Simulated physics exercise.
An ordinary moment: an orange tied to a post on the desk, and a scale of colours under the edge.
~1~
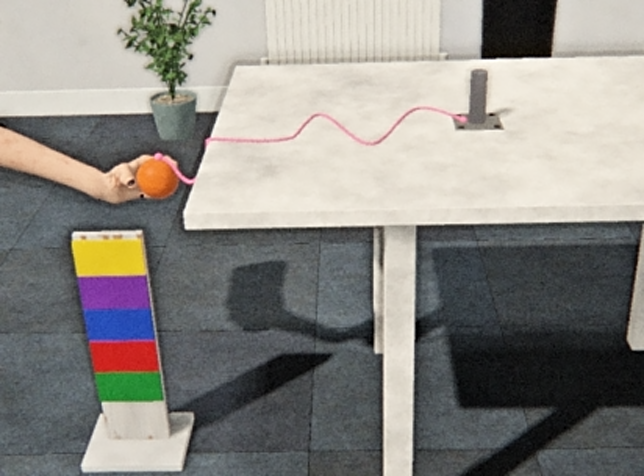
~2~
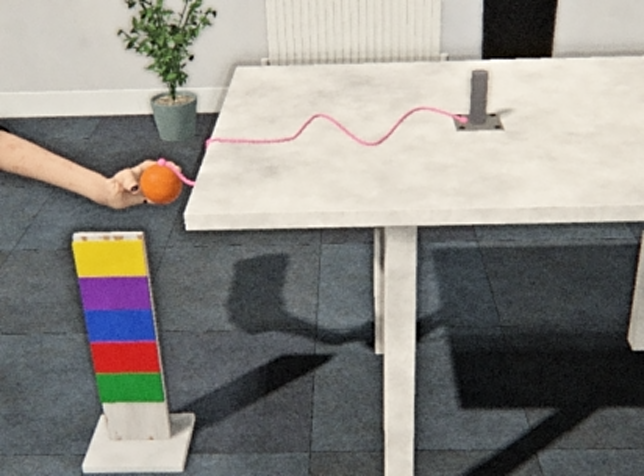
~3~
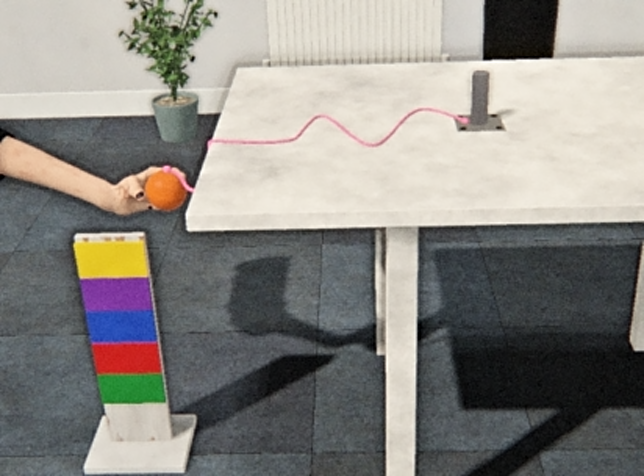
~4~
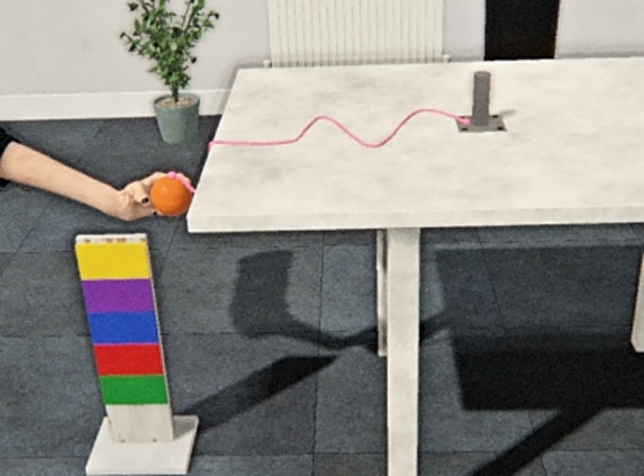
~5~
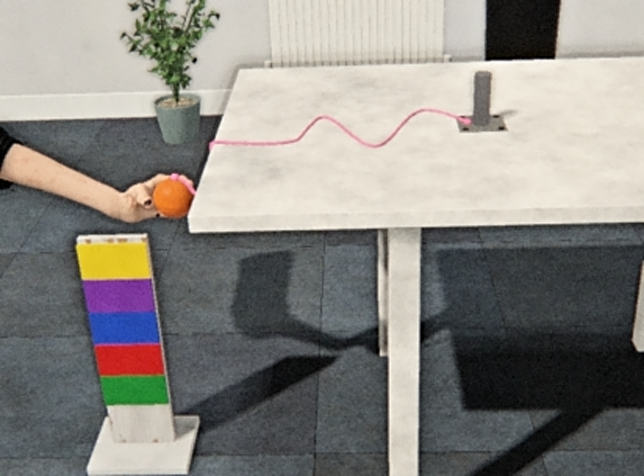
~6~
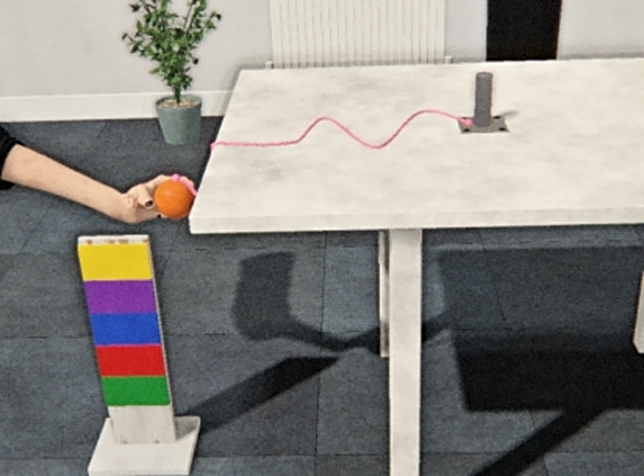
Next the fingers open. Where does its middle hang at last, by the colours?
At green.
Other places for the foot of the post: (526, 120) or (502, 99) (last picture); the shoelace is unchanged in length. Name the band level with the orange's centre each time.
One after the other, red; red.
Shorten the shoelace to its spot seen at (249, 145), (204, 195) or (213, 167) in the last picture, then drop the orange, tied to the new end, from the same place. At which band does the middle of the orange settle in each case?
One after the other, purple; red; blue.
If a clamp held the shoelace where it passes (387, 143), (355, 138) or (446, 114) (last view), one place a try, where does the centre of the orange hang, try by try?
In that order: (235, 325), (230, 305) and (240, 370).
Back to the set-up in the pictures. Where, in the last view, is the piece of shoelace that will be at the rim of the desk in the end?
The one at (338, 124).
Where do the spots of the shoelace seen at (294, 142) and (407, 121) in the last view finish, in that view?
They go to (229, 229) and to (373, 129).
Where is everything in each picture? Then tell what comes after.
Orange (158, 178); yellow (109, 259); purple (114, 293); blue (119, 326); red (124, 358); green (129, 388), in the first frame.
Orange (161, 184); shoelace through (430, 109) (389, 134) (341, 127) (299, 133) (217, 141), in the second frame.
Orange (166, 190), in the third frame.
Orange (171, 196); shoelace through (433, 111) (391, 136) (343, 129) (302, 135) (219, 143), in the fourth frame.
Orange (174, 198), in the fifth frame.
Orange (175, 198); shoelace through (435, 112) (393, 137) (345, 130) (304, 136) (221, 144), in the sixth frame.
Soon after, orange near (213, 367); level with red.
After that, orange near (261, 376); level with green.
And then, orange near (231, 385); level with green.
In the end, orange near (244, 384); level with green. Its centre hangs level with the green band.
